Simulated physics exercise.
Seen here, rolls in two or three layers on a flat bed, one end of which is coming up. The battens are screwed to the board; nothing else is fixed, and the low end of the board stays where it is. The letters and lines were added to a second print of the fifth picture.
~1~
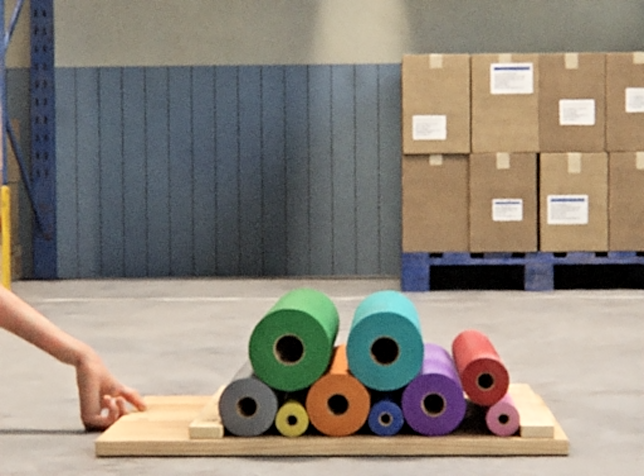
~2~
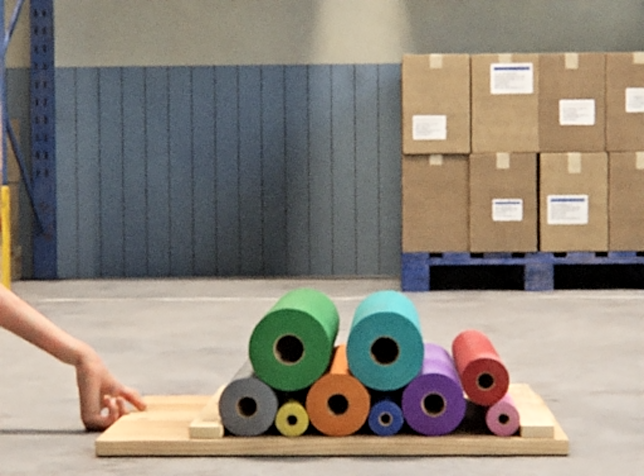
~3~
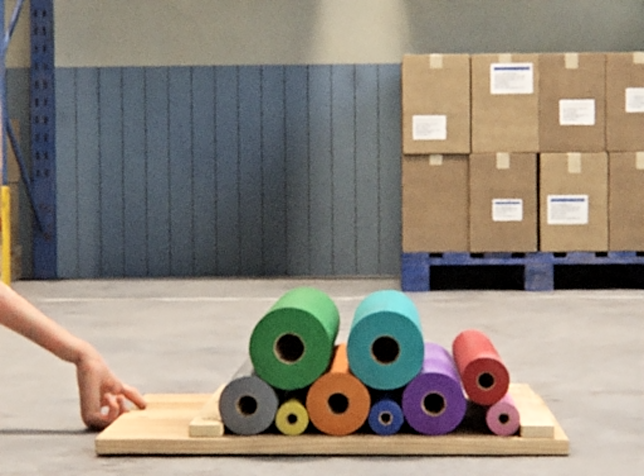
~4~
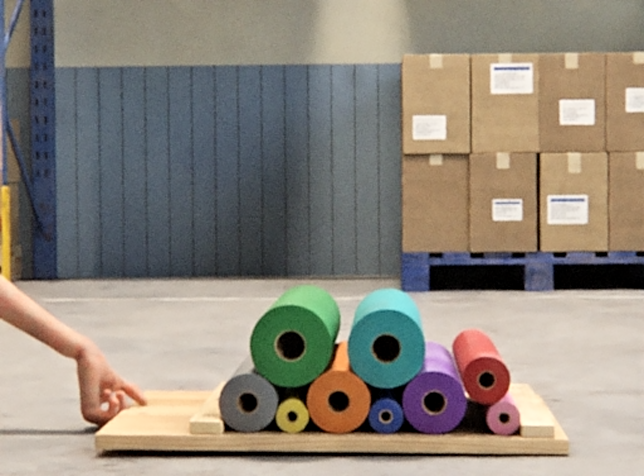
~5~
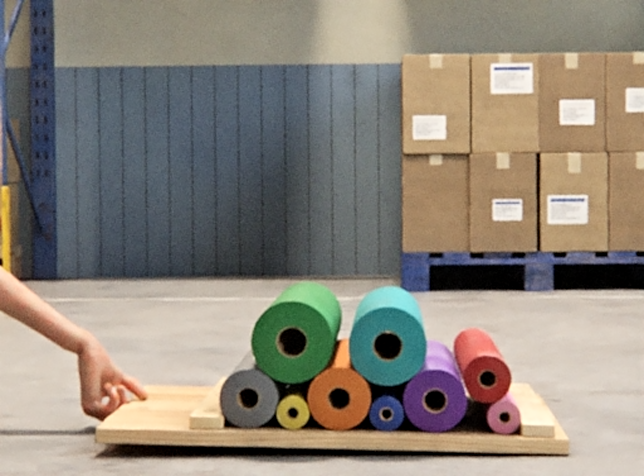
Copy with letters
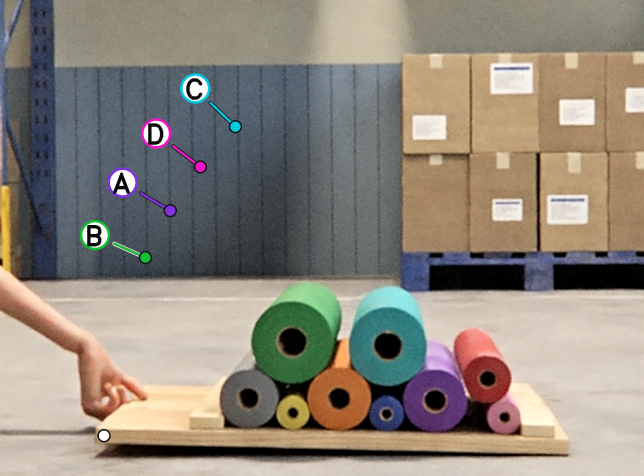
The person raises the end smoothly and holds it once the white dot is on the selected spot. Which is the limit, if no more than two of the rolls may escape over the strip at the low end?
Mark D is as high as it can go.
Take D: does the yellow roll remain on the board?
The yellow roll: Yes.
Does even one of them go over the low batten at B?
Yes, at B.
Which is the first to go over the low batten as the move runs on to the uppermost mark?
First is the red one.
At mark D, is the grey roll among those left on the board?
Yes, with D.
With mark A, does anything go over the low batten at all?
At A: Yes.
On the marked copy, A at (171, 210); B at (146, 257); C at (236, 127); D at (200, 167); the white dot at (104, 436).
Following D. Soon after the start, board at 20°.
Later, board at 37°.
In the end, board at 38°, one over the low batten (red).
As for the rest, A one over the low batten (red); B one over the low batten (red); C seven over the low batten.
